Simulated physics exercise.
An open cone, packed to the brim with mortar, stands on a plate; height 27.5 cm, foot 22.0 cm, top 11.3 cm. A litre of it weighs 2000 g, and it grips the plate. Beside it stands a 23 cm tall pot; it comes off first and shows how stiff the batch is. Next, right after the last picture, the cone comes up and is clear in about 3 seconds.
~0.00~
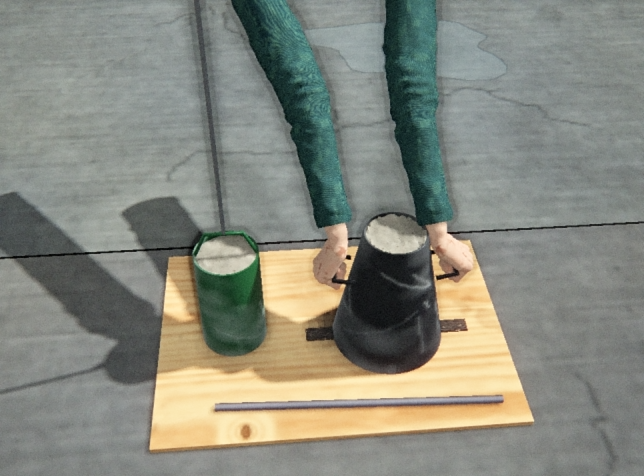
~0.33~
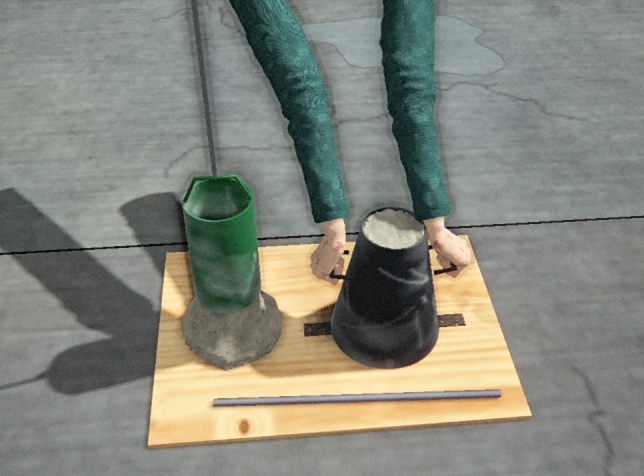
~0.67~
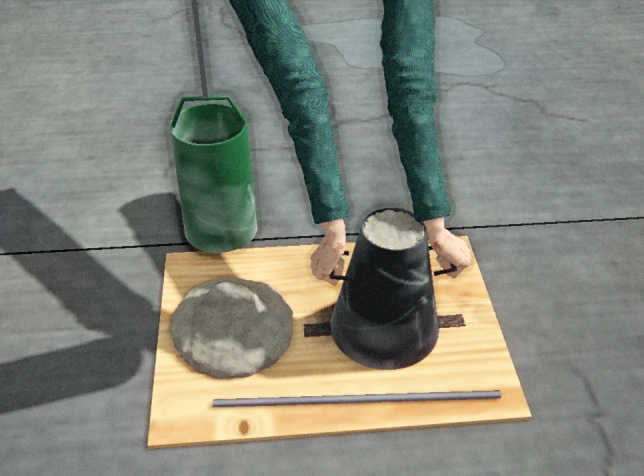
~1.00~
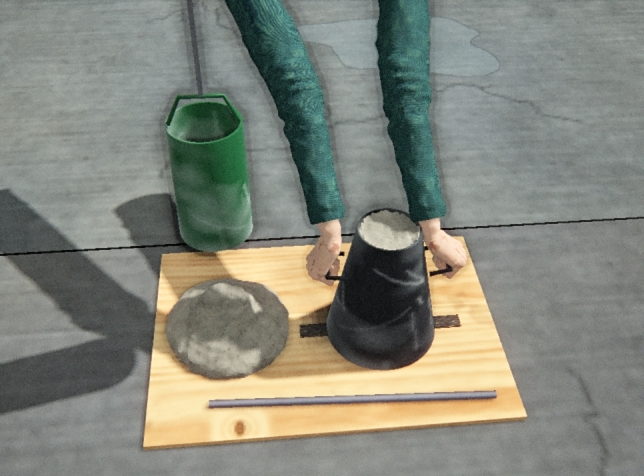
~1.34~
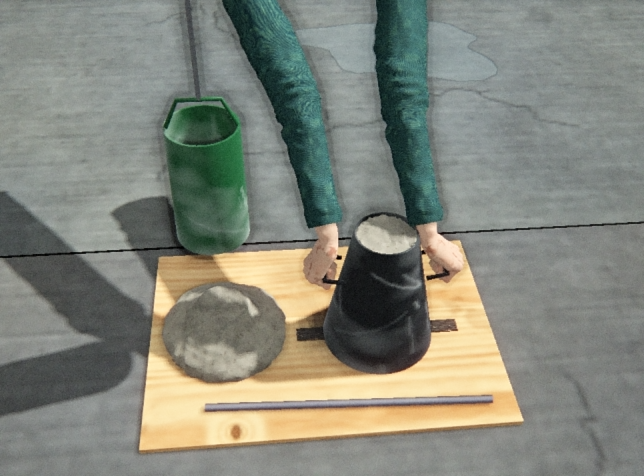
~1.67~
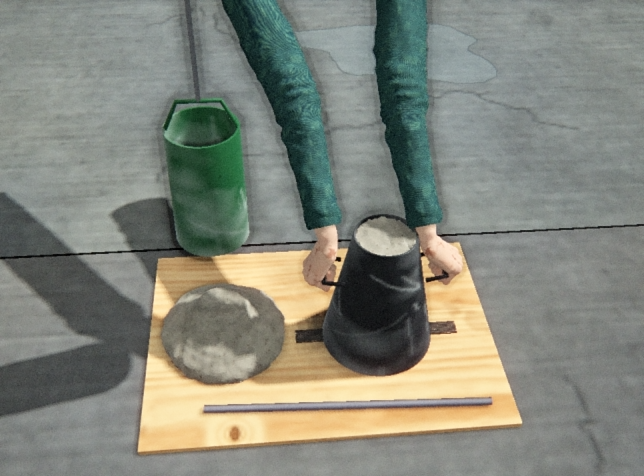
Two green-sleeved arms reach down from the top of the view, seen from above at an angle, their hands holding the handles of a black cone filled with pale mortar on a wooden board. On the left, a green pot of the same mix lifts straight up, leaving a wide, low grey heap, then hangs above it. The cone and nearby rod stay put while the camera drifts very slightly.
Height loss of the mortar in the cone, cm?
15 cm.
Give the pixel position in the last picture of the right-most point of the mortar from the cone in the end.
It sits close to (461, 345) in the last picture.
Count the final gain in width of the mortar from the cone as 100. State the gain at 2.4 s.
I'd put it at about 70 in a hundred.
By 2.4 s, the cone is up 6.1 cm; the mortar has come down 11 cm to 17 cm and is 32 cm wide.
By 3.2 s, the cone is up 18 cm; the mortar has come down 15 cm to 12 cm and is 36 cm wide.
By 3.9 s, the cone is up 28 cm; the mortar has come down 15 cm to 12 cm and is 36 cm wide.
By 4.8 s, the cone is clear; the mortar has come down 15 cm to 12 cm and is 36 cm wide.
By 5.3 s, at rest, the cone is clear; the mortar has come down 15 cm to 12 cm and is 36 cm wide.
